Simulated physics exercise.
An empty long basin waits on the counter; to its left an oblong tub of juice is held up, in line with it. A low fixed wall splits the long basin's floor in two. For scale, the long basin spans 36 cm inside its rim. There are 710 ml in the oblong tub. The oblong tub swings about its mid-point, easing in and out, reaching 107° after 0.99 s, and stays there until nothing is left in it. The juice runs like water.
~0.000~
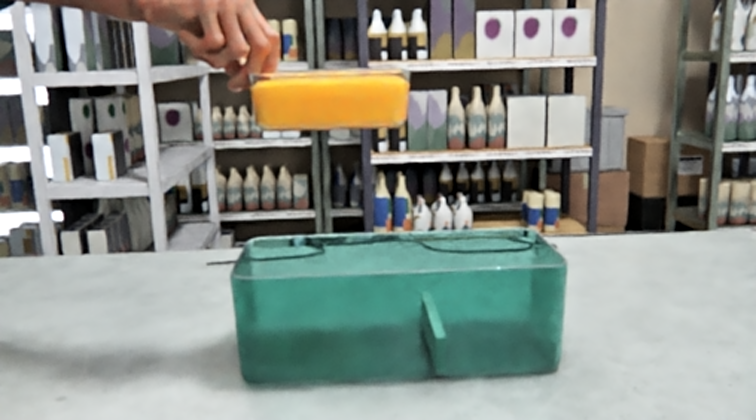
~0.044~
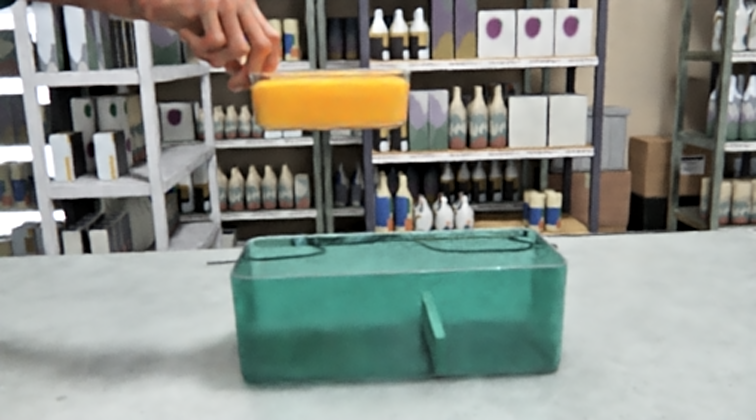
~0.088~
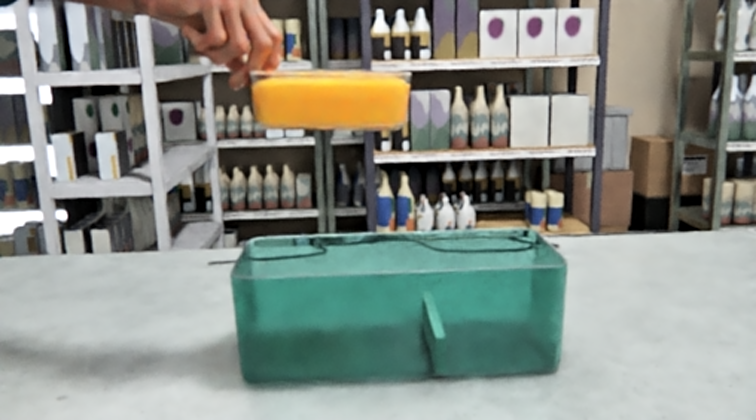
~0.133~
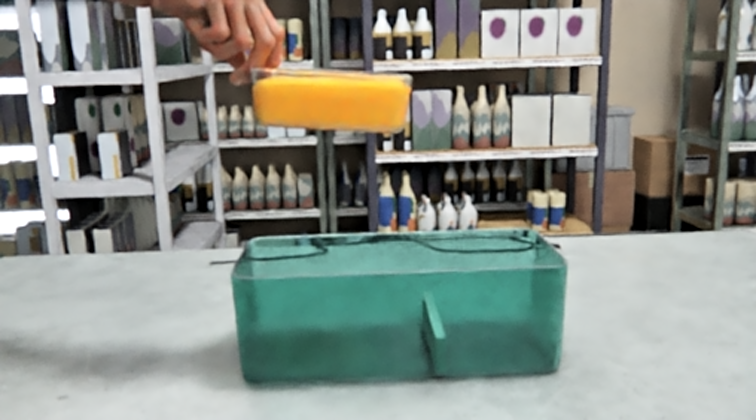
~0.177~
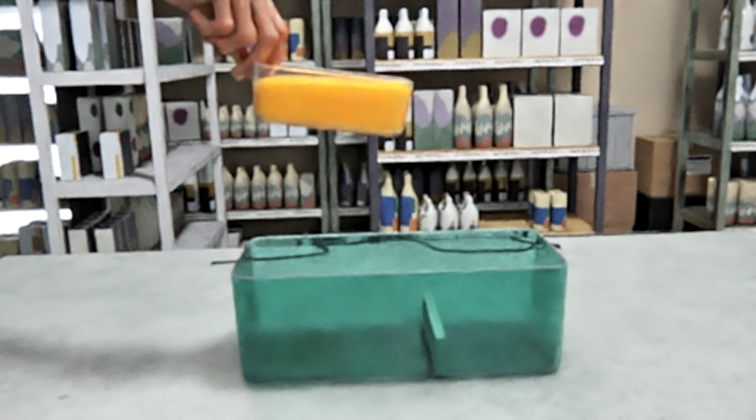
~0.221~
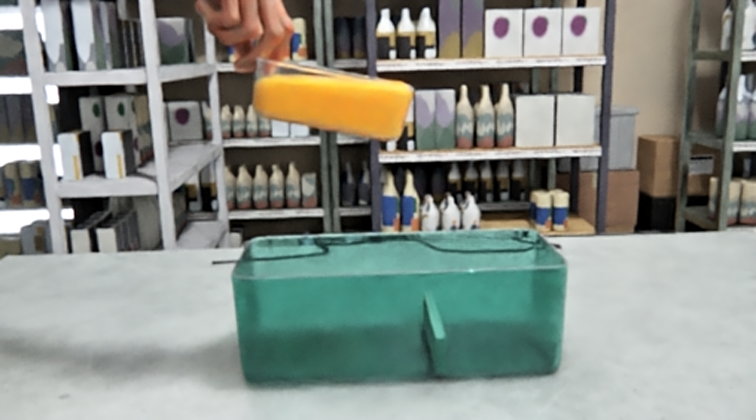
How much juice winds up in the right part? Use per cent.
About 73 per cent.
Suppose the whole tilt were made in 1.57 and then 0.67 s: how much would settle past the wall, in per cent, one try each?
First 75, then 65 per cent.
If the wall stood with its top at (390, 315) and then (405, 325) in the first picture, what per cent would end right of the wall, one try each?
In turn about 80 and 75 per cent.
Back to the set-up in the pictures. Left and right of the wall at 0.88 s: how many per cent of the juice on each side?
Some 14 per cent left and 74 right.
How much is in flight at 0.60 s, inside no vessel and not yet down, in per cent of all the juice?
About 56 per cent.
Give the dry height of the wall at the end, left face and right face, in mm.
Left about 38 mm, right about 16 mm.
By 0.60 s the tilt is 71° and 22 per cent is still to pour, 1 is left of the wall and 22 right of it.
By 0.88 s the tilt is 104° and 3 per cent is still to pour, 13 is left of the wall and 74 right of it.
By 1.17 s the tilt is 107° and 0 per cent is still to pour, 20 is left of the wall and 73 right of it.
By 1.49 s the tilt is 107° and 0 per cent is still to pour, 20 is left of the wall and 73 right of it.
At rest 20 per cent lies left of the wall, 73 right of it and 6 outside.
